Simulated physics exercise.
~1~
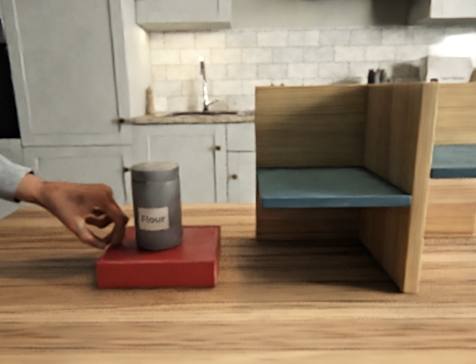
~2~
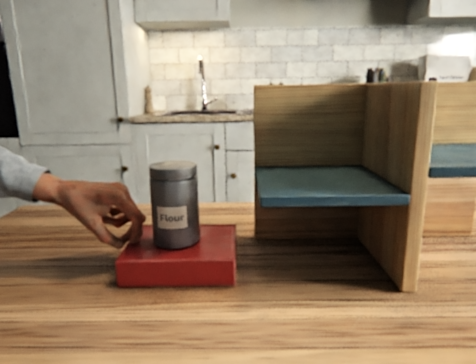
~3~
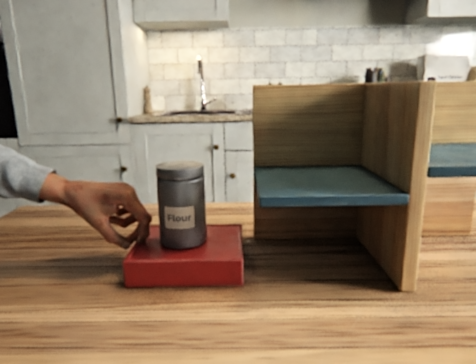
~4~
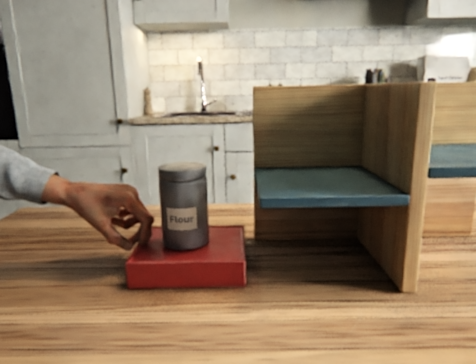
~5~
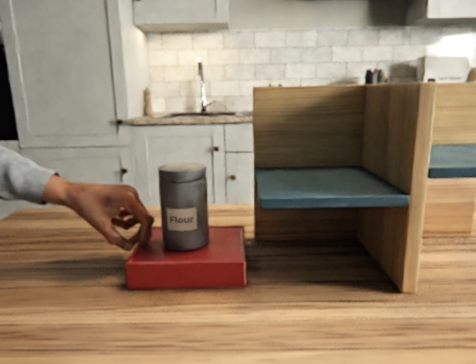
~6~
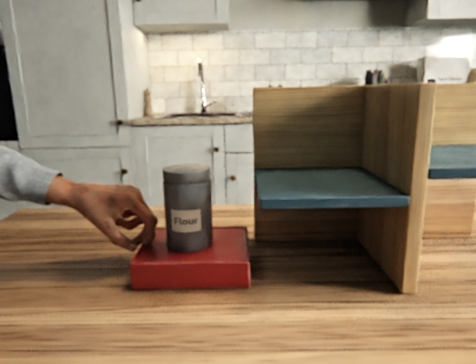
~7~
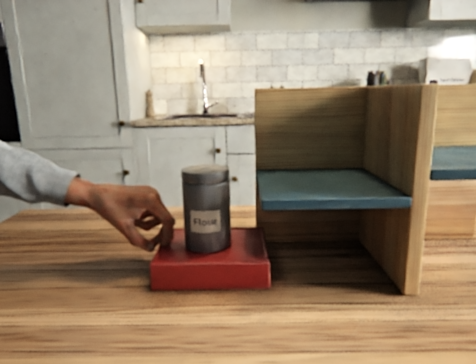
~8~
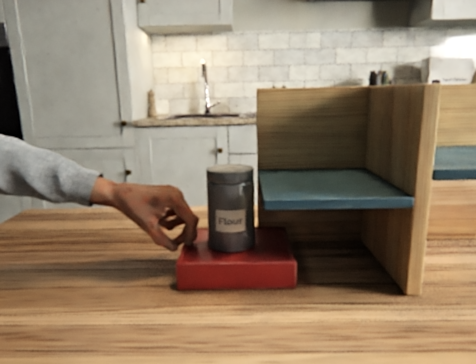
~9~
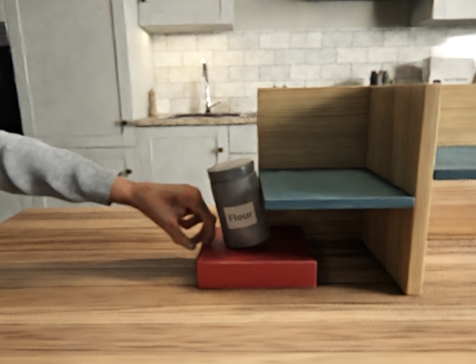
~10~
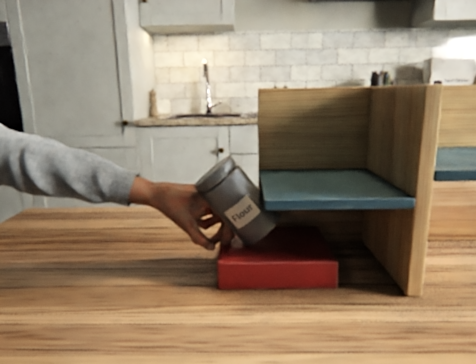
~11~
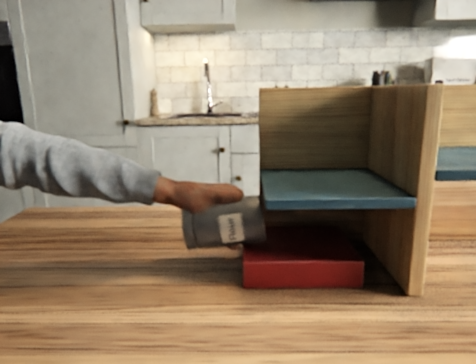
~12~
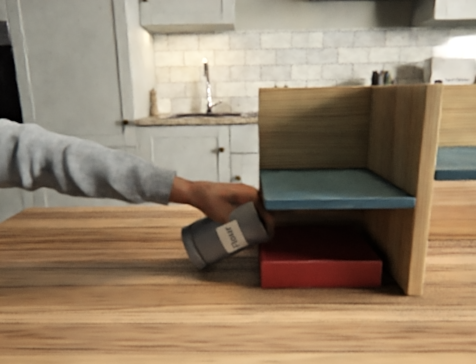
A hand pushes a red tray right until its grey jar hits the shelf and topples.
